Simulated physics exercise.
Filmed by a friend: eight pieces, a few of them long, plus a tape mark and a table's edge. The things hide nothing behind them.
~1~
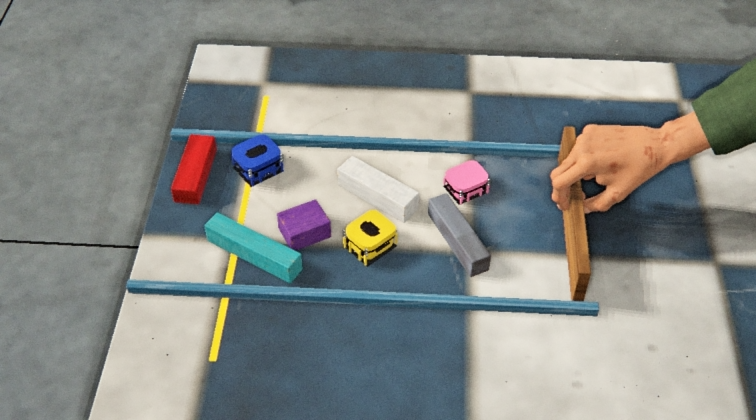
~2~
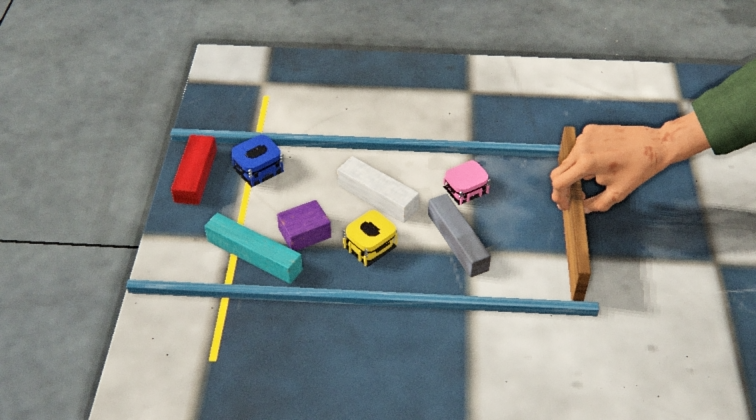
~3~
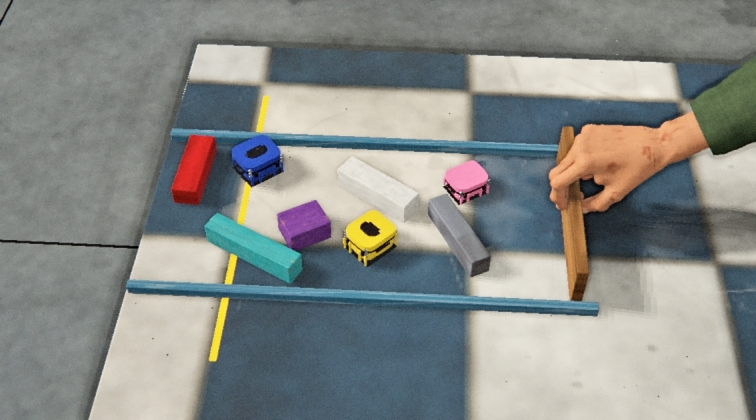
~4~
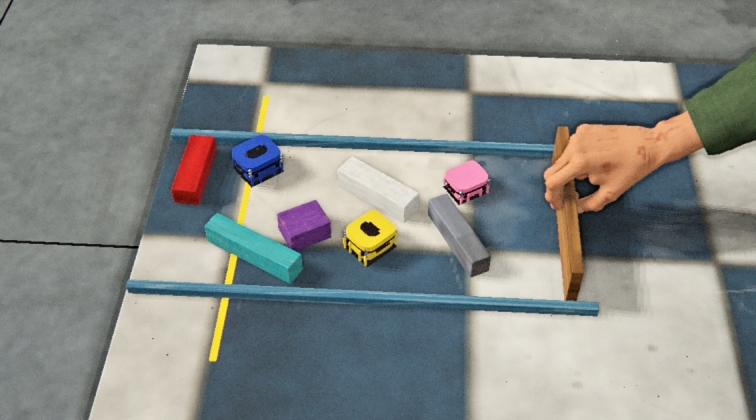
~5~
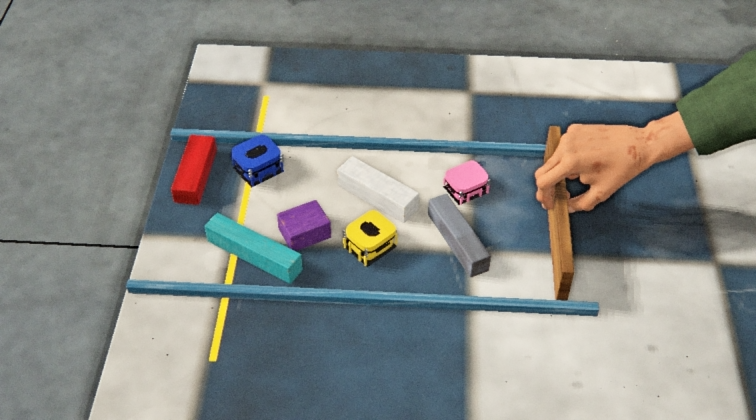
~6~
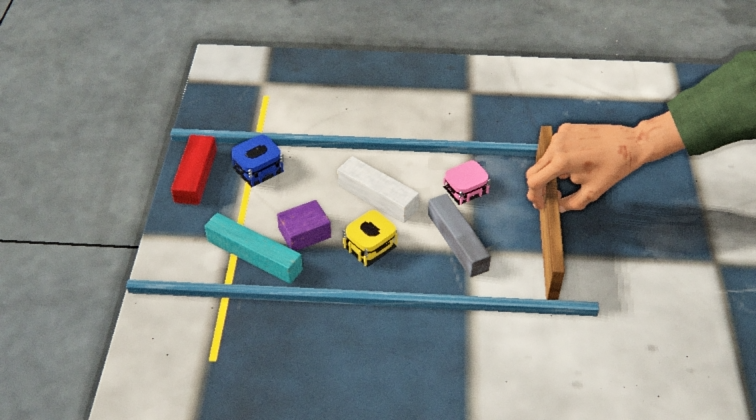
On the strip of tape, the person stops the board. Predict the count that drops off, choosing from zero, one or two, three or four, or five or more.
Only one or two.
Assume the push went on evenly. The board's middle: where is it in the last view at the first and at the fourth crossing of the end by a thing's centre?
At (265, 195) for the first, at (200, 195) for the fourth.
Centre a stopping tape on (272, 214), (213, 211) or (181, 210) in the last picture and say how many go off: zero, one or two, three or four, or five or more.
Result per tape, as listed: None at all; 3 or 4; five or over.
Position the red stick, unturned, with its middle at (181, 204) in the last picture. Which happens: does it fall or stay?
In the end it falls away.
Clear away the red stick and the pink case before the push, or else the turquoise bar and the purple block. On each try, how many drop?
0 in the first try, 1 in the second.
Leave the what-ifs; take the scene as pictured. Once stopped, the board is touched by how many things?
3.
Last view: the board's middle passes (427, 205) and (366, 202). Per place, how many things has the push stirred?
It comes to 3 for the first spot, 5 for the other.
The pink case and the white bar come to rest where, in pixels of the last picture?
About (233, 165), and about (201, 171).
A little later, none off yet; red stick at rest near (195, 169); blue case at rest near (257, 161); turquoise bar at rest near (253, 248).
When it is over, the number that fall off is one or two; down, red stick.
